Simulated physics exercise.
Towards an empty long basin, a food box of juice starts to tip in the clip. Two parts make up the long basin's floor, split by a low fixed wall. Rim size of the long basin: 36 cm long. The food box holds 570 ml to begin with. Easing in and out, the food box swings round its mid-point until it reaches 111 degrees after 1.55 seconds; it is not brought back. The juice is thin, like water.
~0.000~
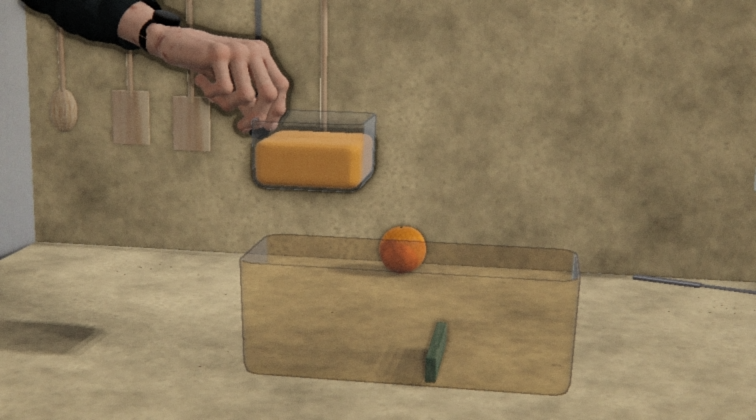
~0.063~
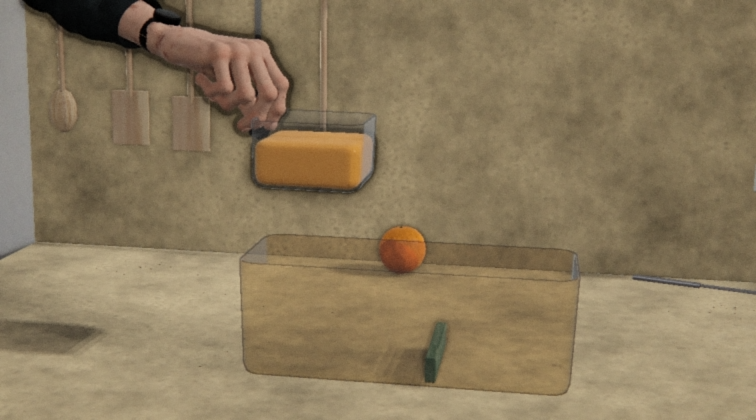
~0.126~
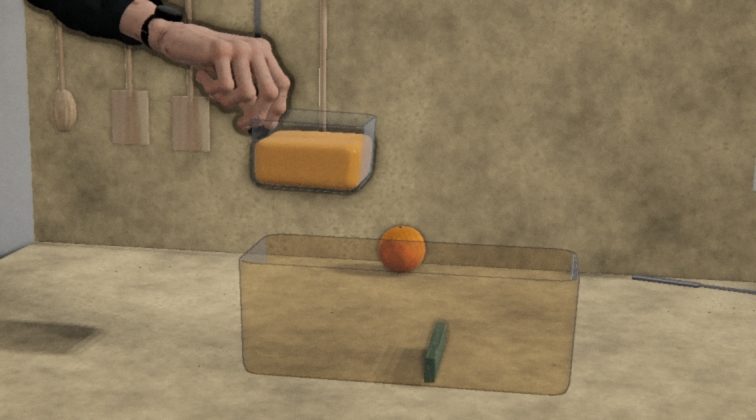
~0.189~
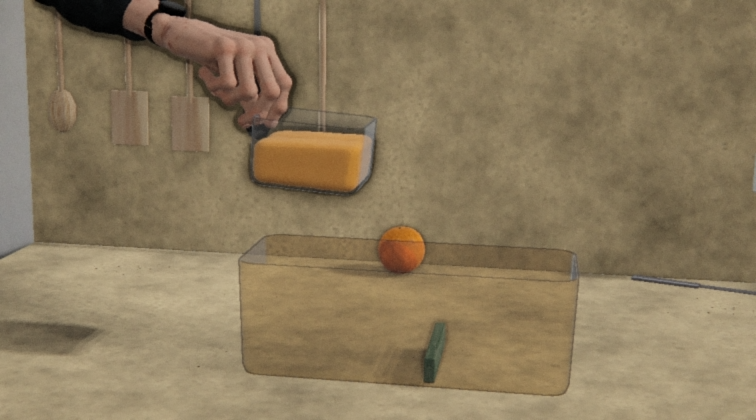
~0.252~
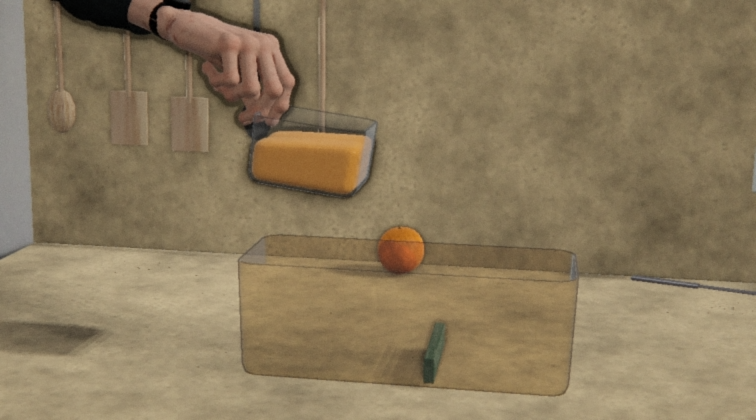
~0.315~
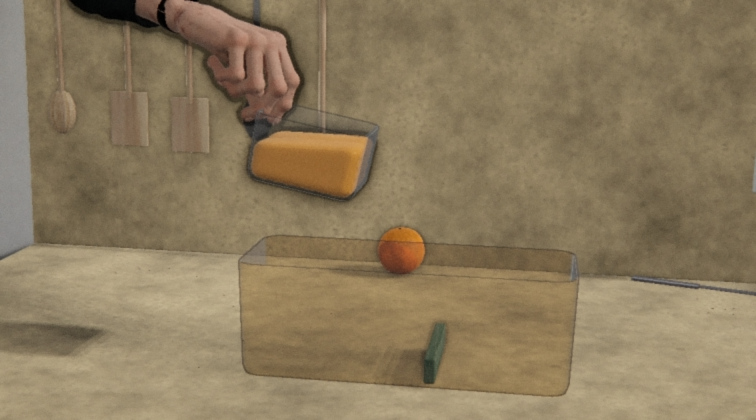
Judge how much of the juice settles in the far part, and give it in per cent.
Some 32 per cent settles in the far part.
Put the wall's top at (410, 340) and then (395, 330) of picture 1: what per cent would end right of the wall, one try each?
In order, 60 and 75 per cent.
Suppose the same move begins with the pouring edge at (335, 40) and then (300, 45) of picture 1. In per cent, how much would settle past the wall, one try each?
Respectively about 10 and 15 percent.
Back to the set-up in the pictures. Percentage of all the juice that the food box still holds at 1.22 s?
I'd say some 12 per cent remains.
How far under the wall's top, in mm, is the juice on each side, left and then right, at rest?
Left roughly 14 mm; right roughly 20 mm.
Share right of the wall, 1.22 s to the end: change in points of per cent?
I'd say it grows by some 3.
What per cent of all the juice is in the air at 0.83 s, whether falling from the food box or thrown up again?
Close to 26 per cent, I'd say.
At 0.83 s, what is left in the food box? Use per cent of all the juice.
Fraction remaining: Approx. 64 per cent.
By 0.83 s the tilt is 62° and 64 per cent is still to pour, 11 is left of the wall and 0 right of it.
By 1.22 s the tilt is 99° and 12 per cent is still to pour, 50 is left of the wall and 30 right of it.
By 1.62 s the tilt is 111° and 0 per cent is still to pour, 68 is left of the wall and 32 right of it.
By 2.05 s the tilt is 111° and 0 per cent is still to pour, 67 is left of the wall and 32 right of it.
At rest 67 per cent lies left of the wall, 32 right of it and 0 outside.
